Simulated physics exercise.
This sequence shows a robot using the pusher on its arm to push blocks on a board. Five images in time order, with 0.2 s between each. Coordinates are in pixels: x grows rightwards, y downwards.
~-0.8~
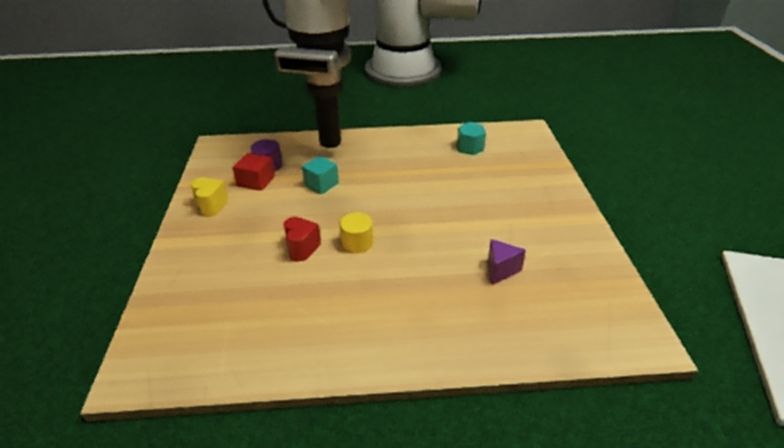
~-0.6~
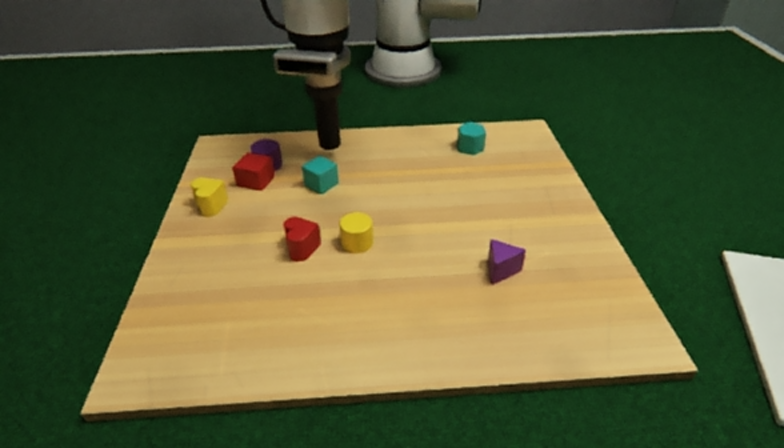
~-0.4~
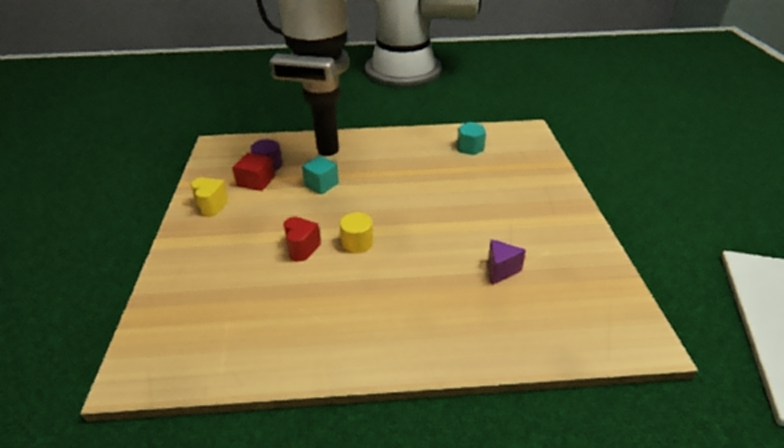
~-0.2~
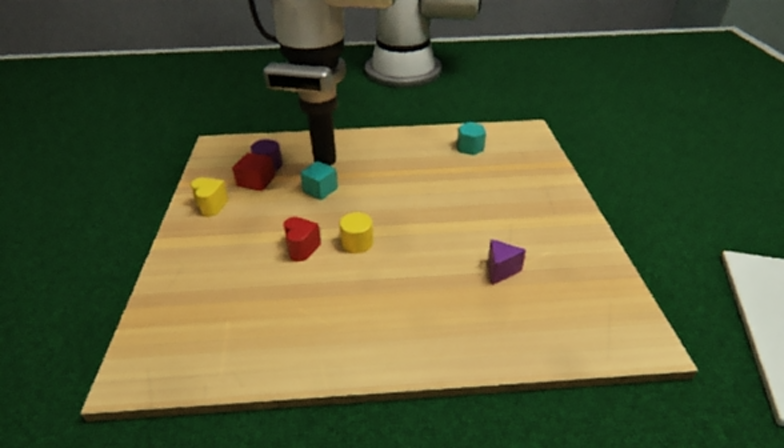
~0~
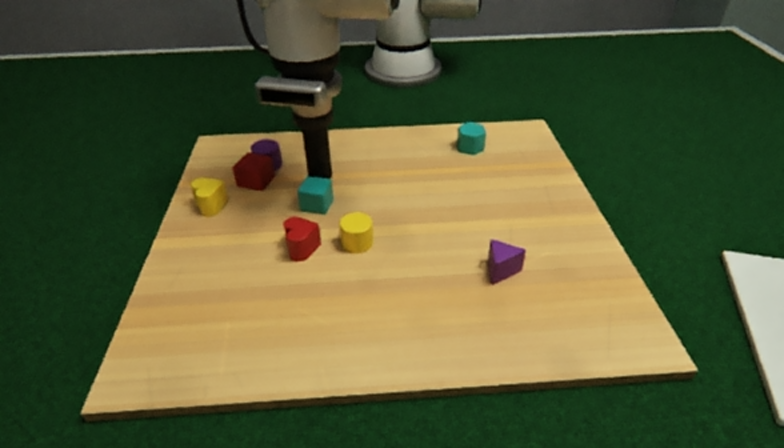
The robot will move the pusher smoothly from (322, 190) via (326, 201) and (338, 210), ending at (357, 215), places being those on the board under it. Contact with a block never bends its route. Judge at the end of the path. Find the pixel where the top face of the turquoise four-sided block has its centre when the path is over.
Its top middle: (315, 202).
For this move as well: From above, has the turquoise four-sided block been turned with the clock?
The answer is yes.
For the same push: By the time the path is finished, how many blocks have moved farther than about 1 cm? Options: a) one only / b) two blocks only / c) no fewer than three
a: One only.
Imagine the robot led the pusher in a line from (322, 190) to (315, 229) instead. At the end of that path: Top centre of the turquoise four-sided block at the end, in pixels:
It comes to (304, 226).
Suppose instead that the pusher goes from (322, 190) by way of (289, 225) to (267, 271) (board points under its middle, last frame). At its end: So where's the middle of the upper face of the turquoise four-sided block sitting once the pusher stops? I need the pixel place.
Close to (310, 213).
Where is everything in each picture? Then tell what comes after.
In the first picture, lower end of the pusher at (331, 144), tops of blocks, turquoise four-sided block at (319, 164), yellow round block at (356, 222).
In the second picture, pusher at (330, 146), blocks as before.
In the third picture, pusher at (328, 151), blocks as before.
In the fourth picture, pusher at (325, 162), turquoise four-sided block at (318, 170).
In the fifth picture, pusher at (321, 177), turquoise four-sided block at (315, 185), yellow round block at (356, 222).
The first path, step by step. Halfway along, pusher at (330, 193); turquoise four-sided block at (315, 201), turned 20° clockwise.
At the end, pusher at (356, 202); turquoise four-sided block at (315, 202), turned 25° clockwise; yellow round block not moved.
